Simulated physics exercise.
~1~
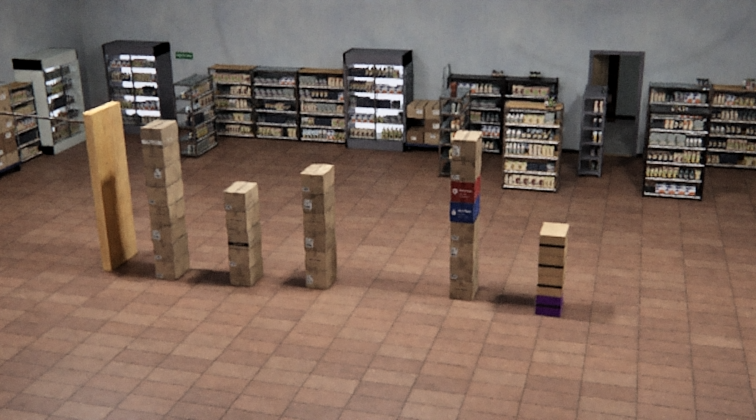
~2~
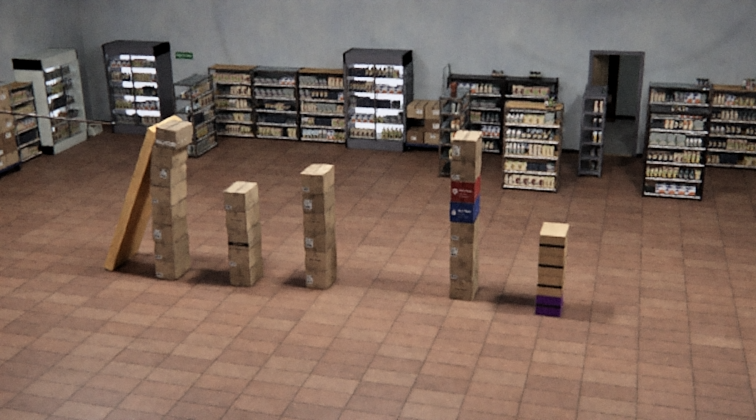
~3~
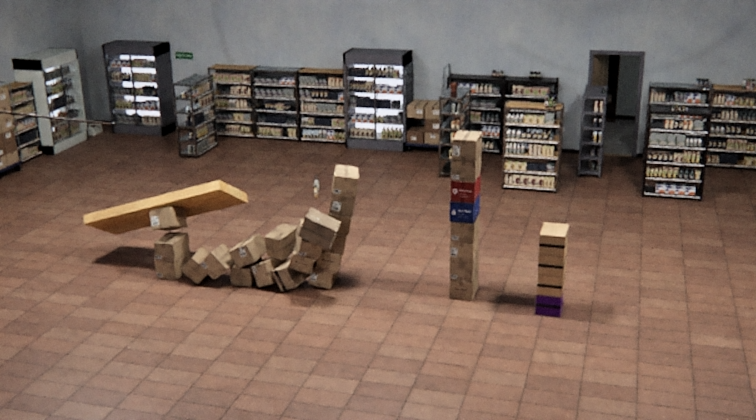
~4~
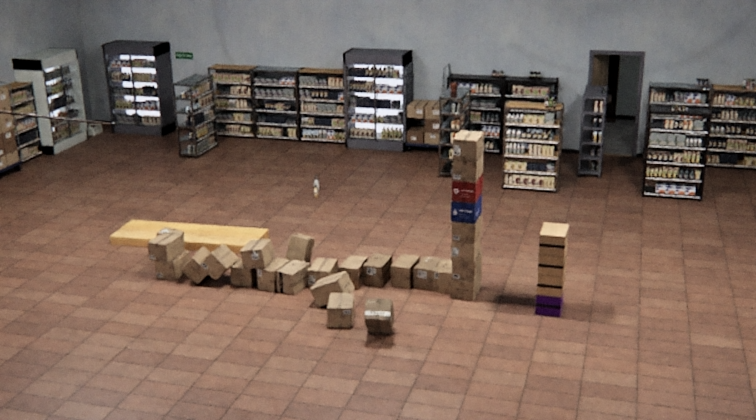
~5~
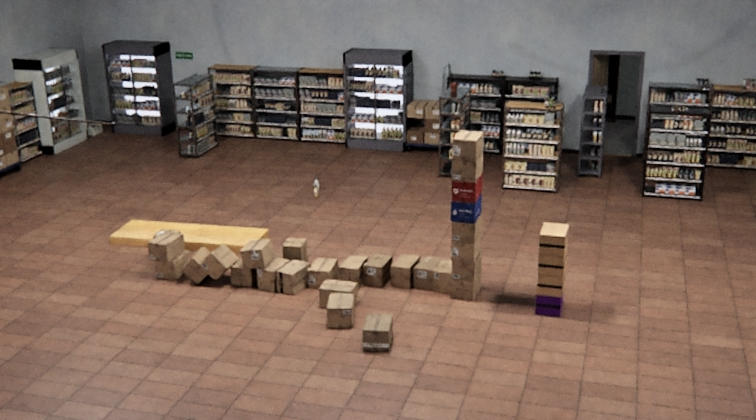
A tall wooden board stands on end at the left of a row of carton columns on a brown tiled shop floor, seen from above with stocked shelves along the back wall. Five stacks of brown boxes stretch to the right, the fourth holding a red and a blue carton, the last a purple one at its base. The board tips right against the first stack. The first three stacks topple rightward, one into the next, and the board drops flat behind them. Boxes spill up to the fourth stack, which stays standing, as does the last.
